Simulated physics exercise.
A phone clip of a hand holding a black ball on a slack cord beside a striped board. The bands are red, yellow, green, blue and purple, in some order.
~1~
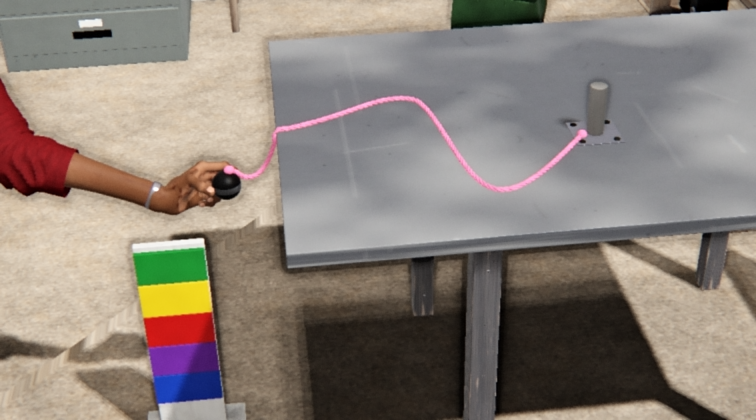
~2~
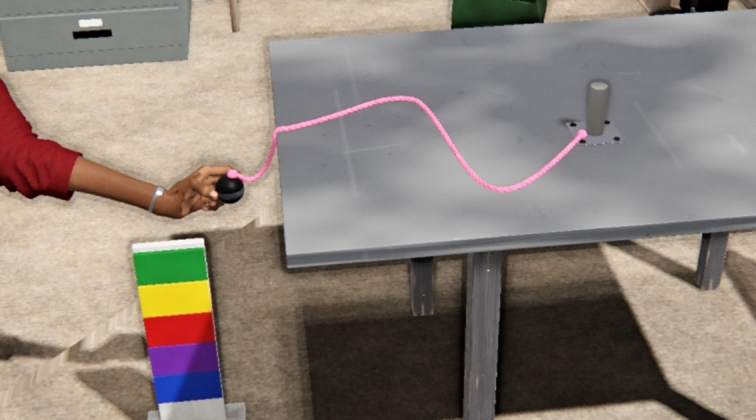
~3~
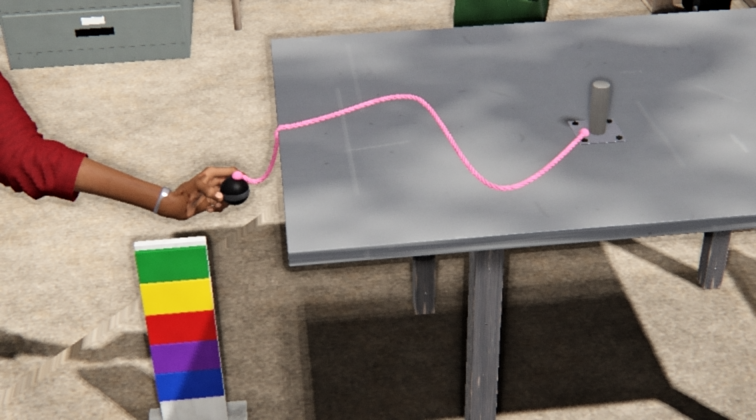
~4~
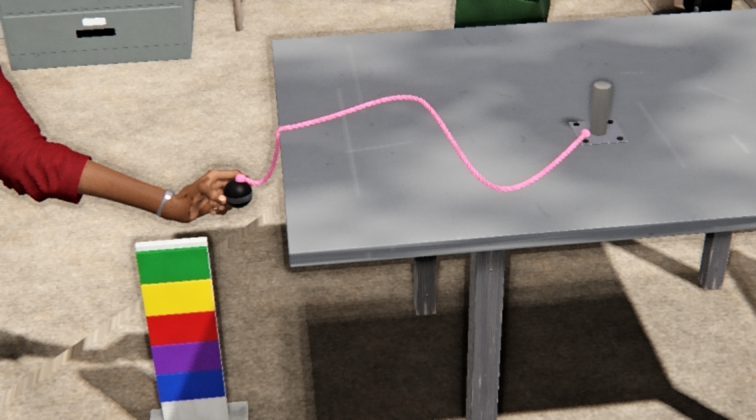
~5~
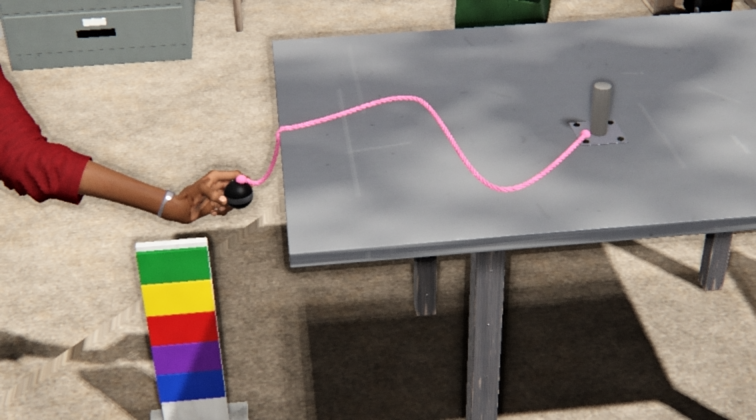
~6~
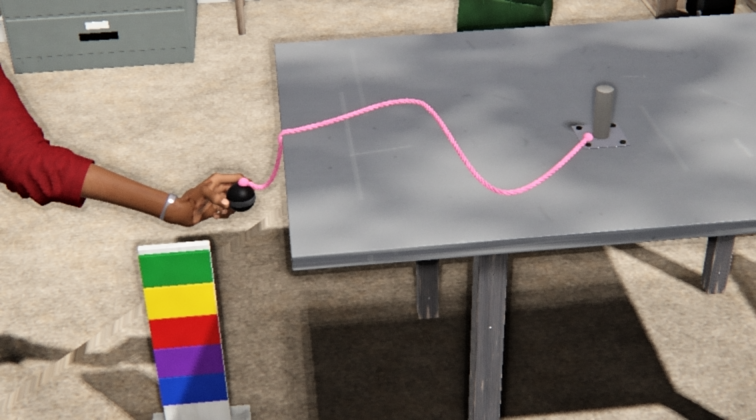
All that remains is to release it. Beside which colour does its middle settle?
Its middle rests at the blue band.
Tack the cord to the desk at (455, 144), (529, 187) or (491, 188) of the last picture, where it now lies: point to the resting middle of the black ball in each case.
Try by try, around (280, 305), (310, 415) and (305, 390).
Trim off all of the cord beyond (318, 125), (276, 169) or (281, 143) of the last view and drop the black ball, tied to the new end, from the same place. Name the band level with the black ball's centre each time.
It would be yellow; purple; red.
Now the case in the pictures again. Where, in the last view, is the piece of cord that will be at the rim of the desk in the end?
Near (436, 117).
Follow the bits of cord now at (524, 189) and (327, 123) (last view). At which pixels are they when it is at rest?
They go to (468, 151) and to (298, 303).
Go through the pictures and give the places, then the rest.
In the first picture, black ball (227, 185); green (171, 269); yellow (175, 300); red (180, 331); purple (184, 360); blue (188, 389).
In the second picture, black ball (230, 189); cord through (558, 159) (482, 183) (445, 134) (393, 99) (304, 125).
In the third picture, black ball (235, 191).
In the fourth picture, black ball (238, 193); cord through (561, 158) (485, 182) (448, 134) (396, 98) (307, 124).
In the fifth picture, black ball (238, 194).
In the sixth picture, black ball (241, 197); cord through (564, 162) (488, 186) (450, 137) (398, 102) (310, 127).
A little later, ball near (335, 407); level with blue.
Next, ball near (281, 412); level with blue.
When it is over, ball; level with blue. The blue one.
